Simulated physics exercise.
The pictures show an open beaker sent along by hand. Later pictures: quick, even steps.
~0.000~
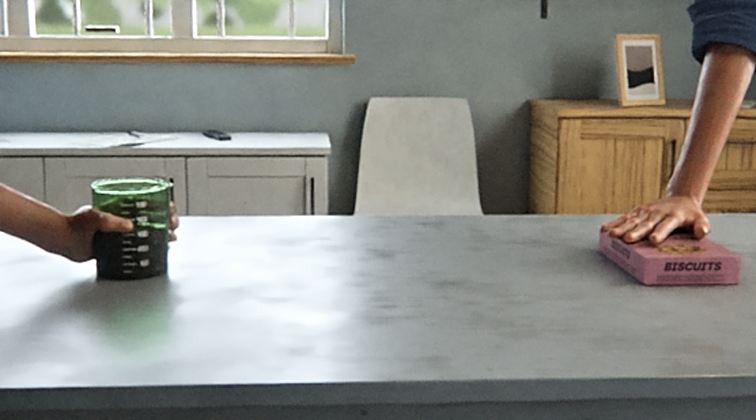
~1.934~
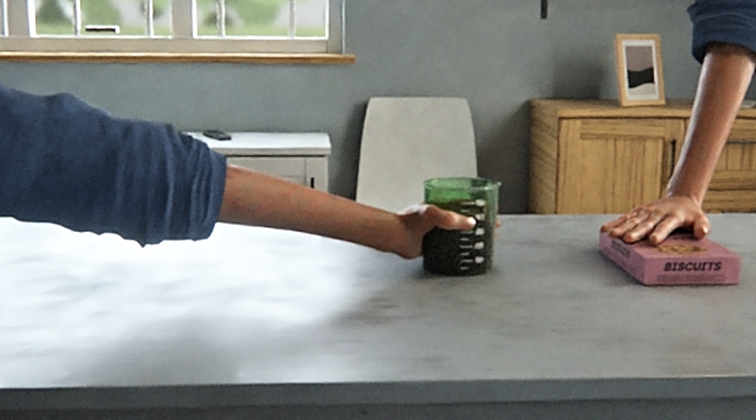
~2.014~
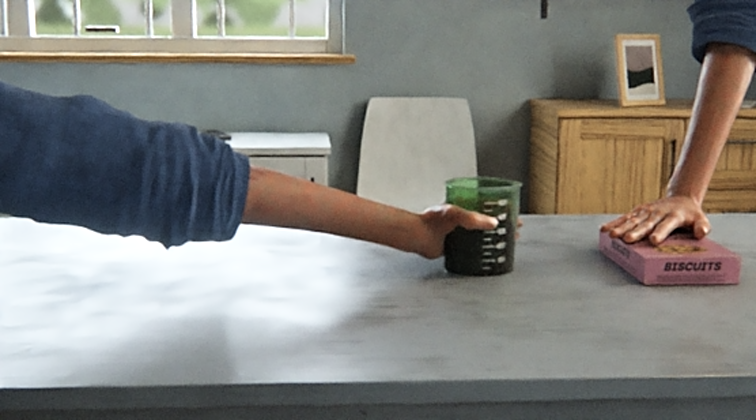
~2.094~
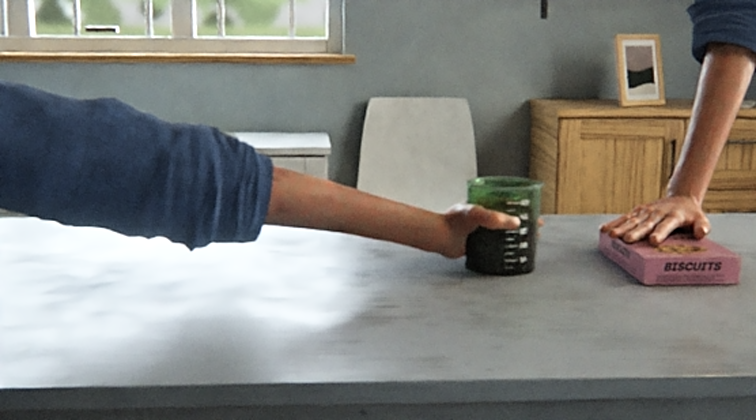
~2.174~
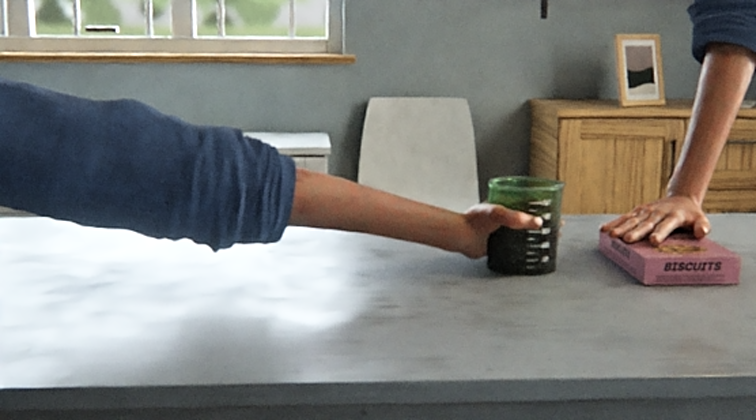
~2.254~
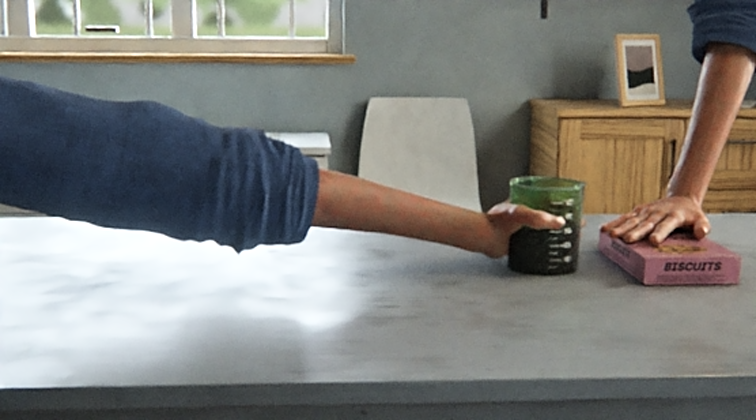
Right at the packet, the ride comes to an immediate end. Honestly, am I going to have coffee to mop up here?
No overflow.
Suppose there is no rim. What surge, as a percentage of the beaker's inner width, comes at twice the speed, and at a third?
The wave rises some 60 percent of the width in the first case and some 10 percent in the second.
After 2.4 s, the beaker meets the packet.
After 2.5 s, the coffee surges up the wall; the wave climbs under half way to the rim.
After 3.8 s, the beaker stands at the packet; all is still inside.
